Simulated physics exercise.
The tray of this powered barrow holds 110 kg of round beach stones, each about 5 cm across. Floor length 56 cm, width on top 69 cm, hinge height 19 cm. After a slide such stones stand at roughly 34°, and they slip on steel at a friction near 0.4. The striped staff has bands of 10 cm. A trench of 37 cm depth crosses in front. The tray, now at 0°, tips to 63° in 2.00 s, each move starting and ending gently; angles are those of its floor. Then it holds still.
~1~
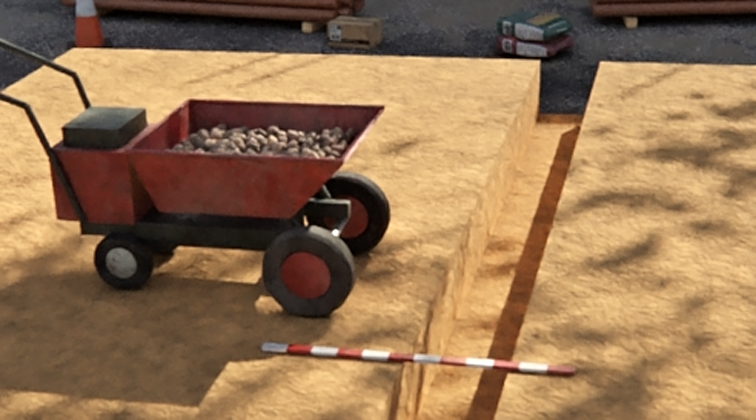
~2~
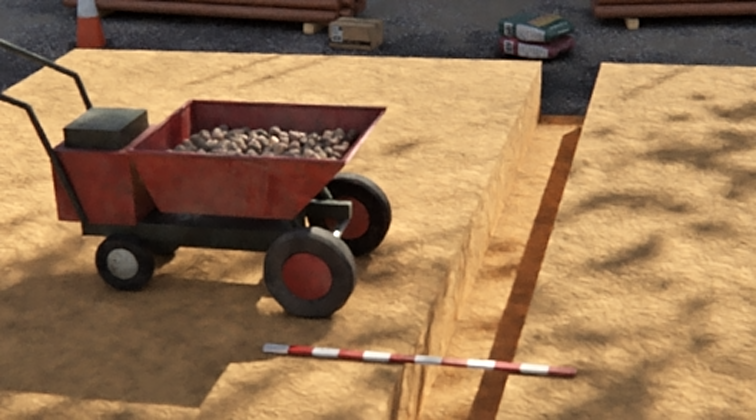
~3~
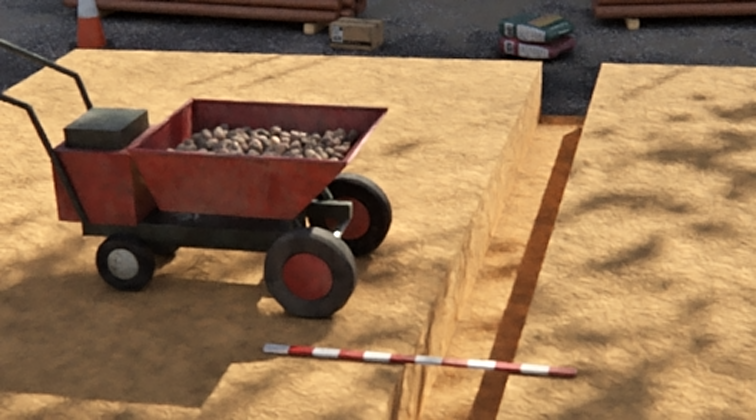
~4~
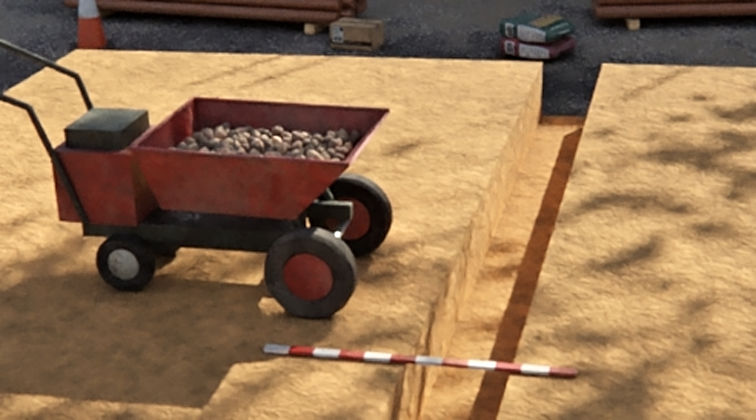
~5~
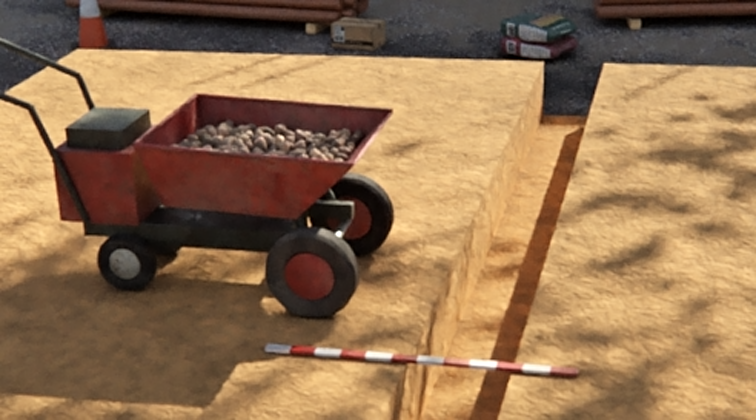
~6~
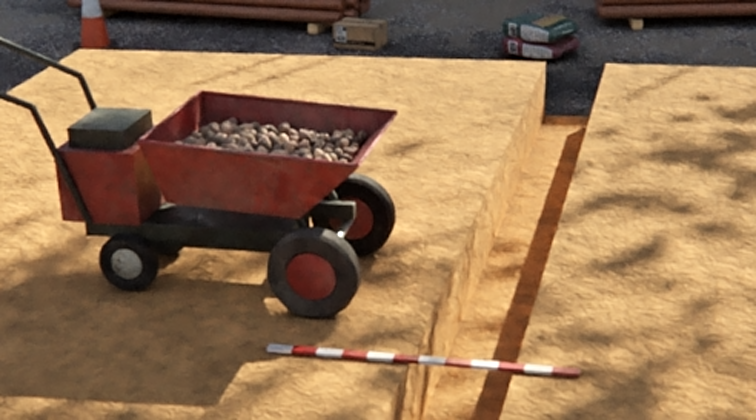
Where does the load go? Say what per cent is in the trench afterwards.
Close to 96 in a hundred.
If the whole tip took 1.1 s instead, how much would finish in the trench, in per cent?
In that case some 85 per cent.
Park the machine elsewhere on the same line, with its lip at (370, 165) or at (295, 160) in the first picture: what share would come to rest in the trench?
First some 70, then 100 per cent.
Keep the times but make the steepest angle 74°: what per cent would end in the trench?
It would be near 95 per cent.
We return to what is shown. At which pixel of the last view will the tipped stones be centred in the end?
Around (500, 357).
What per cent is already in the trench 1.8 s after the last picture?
Some 55 per cent.
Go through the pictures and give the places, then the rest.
The first picture shows lip at (344, 162), floor tilted 0°, highest stones at (280, 140).
In the second picture, the tray is at 0°, its lip at (346, 163); the top of the load is at (275, 141).
The third picture shows lip at (347, 164), floor tilted 1°, highest stones at (277, 141).
In the fourth picture, the tray is at 1°, its lip at (349, 165); the top of the load is at (266, 139).
The fifth picture shows lip at (353, 165), floor tilted 3°, highest stones at (244, 136).
The sixth picture shows lip at (358, 167), floor tilted 4°, highest stones at (239, 133).
Then, 1.2 s after the last picture the floor is at 53°, 100 % in the tray; the foremost stones are at (446, 225).
Then, 1.8 s after the last picture the floor is at 63°, 44 % in the tray, 54 % in the trench, 2 % past the trench; the foremost stones are at (573, 301).
Then, 2.2 s after the last picture the floor is at 63°, 18 % in the tray, 78 % in the trench, 4 % past the trench; the foremost stones are at (631, 326).
Then, 4.1 s after the last picture the floor is at 63°, 0 % in the tray, 96 % in the trench, 4 % past the trench; the foremost stones are at (660, 323).
